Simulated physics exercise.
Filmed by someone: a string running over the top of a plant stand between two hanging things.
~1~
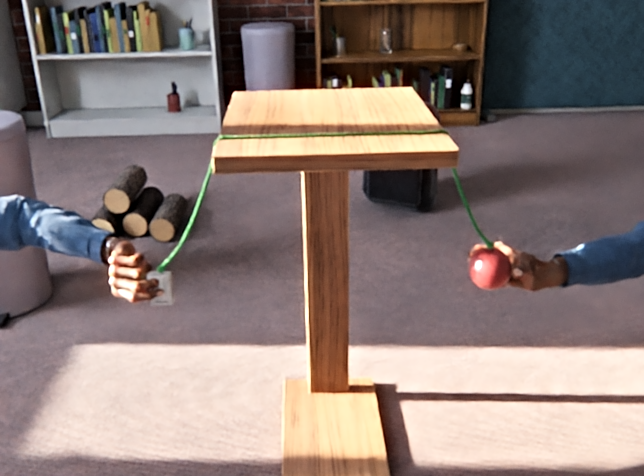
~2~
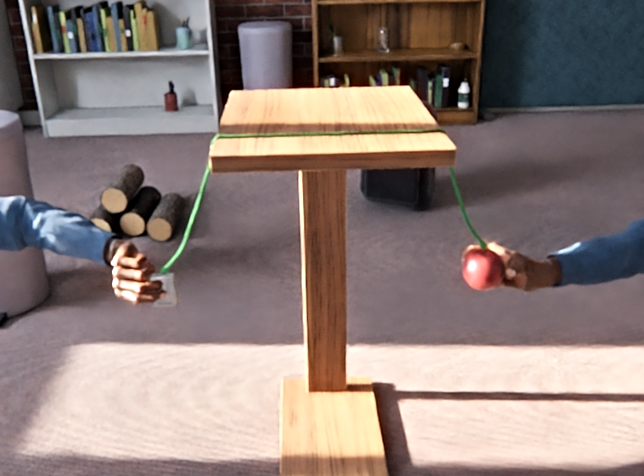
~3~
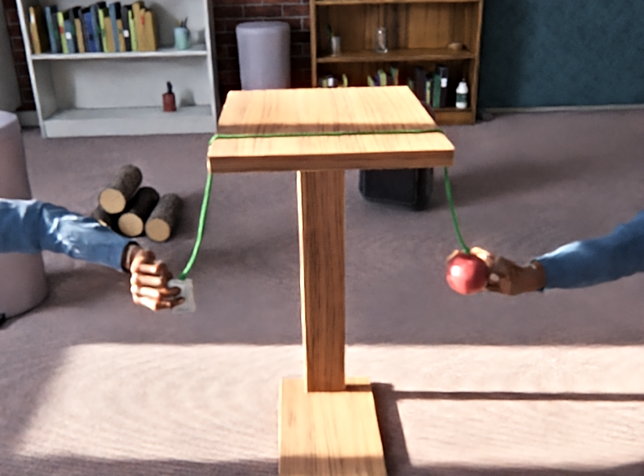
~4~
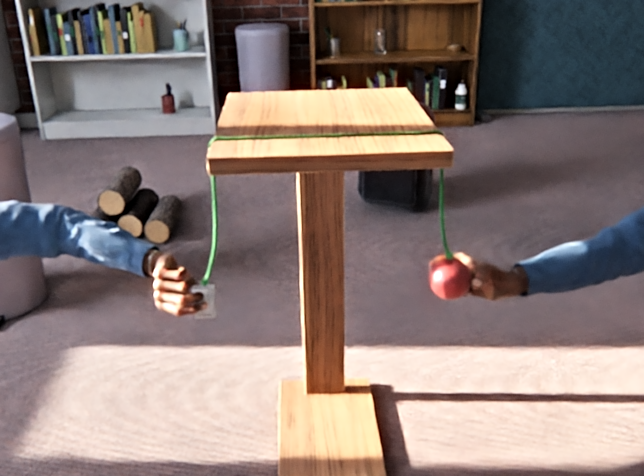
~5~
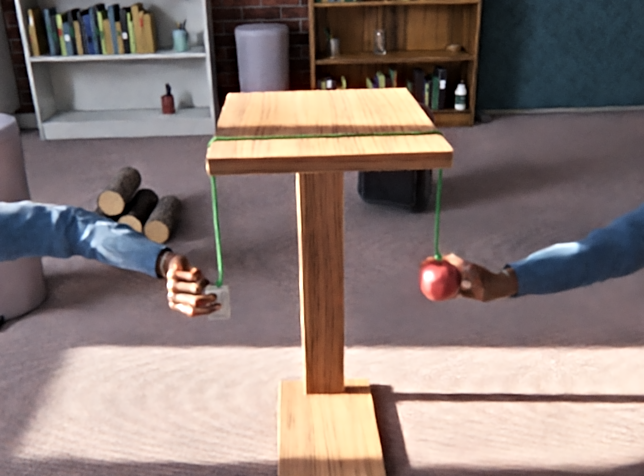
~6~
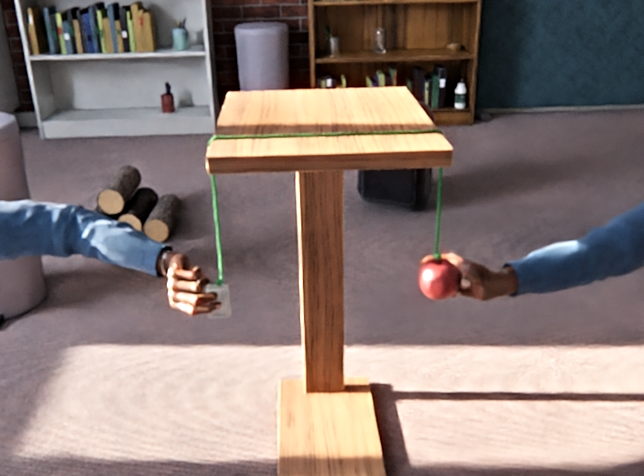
Two hands, one holding a small clear matchbox on the left and one a red apple on the right, moved inward toward the wooden stand, the green string draped over its top, then paused.
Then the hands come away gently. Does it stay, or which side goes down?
It travels right.
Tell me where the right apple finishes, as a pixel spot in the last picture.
Its centre point lies at (478, 468).
Then, 0.46 s on from there, left matchbox pulled up onto the top; right apple lower near (427, 410).
Then, 0.78 s on from there, left matchbox down on the floor; right apple down on the floor near (432, 470).
In the end, left matchbox down on the floor; right apple down on the floor near (478, 468). The string slides rightwards.
